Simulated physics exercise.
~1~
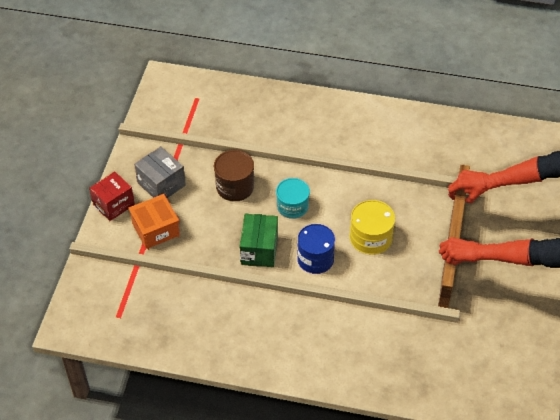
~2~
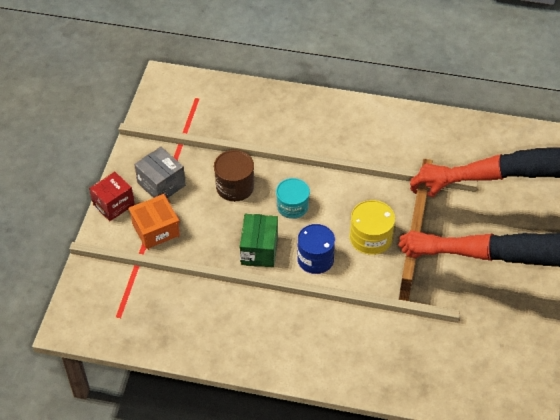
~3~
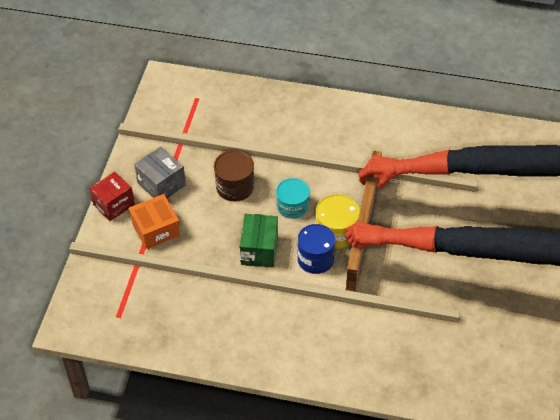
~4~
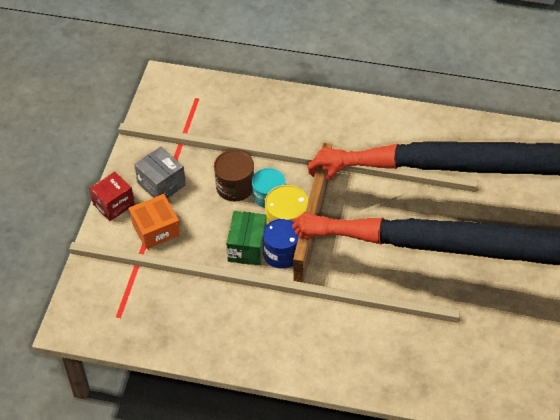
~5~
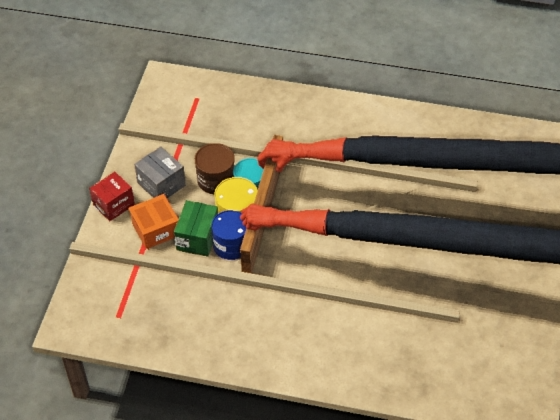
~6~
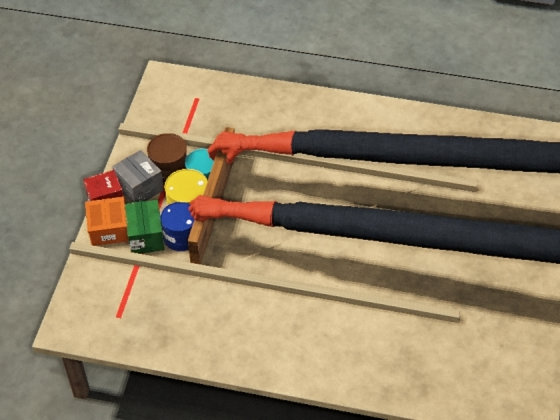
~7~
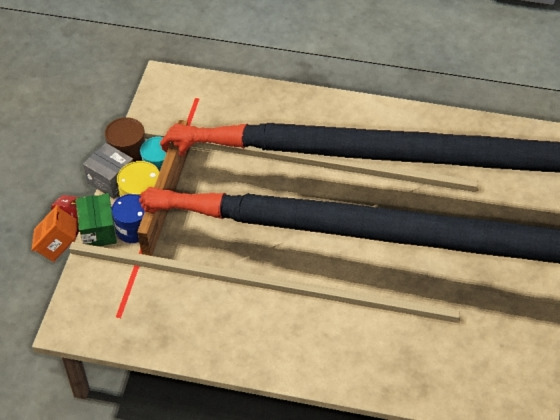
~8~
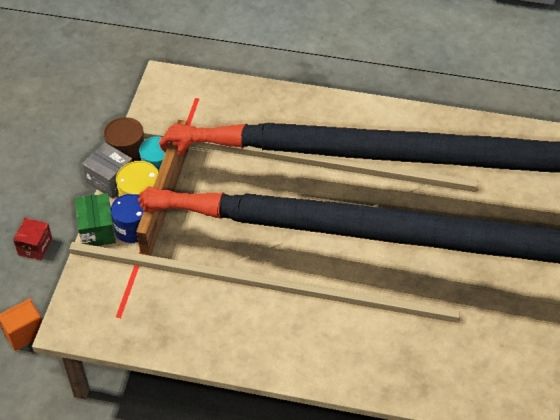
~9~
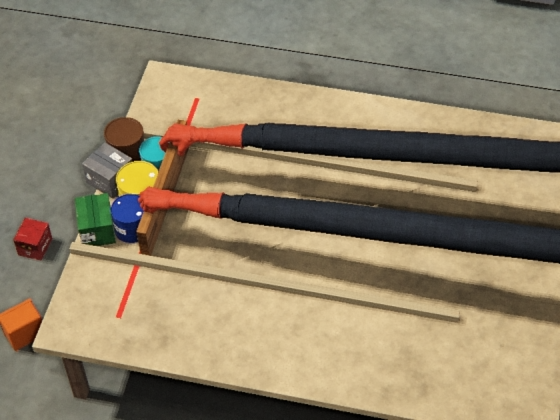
Wooden plank pushed left by red-gloved hands, bunching boxes and canisters at the table's end, the orange and red boxes falling off.
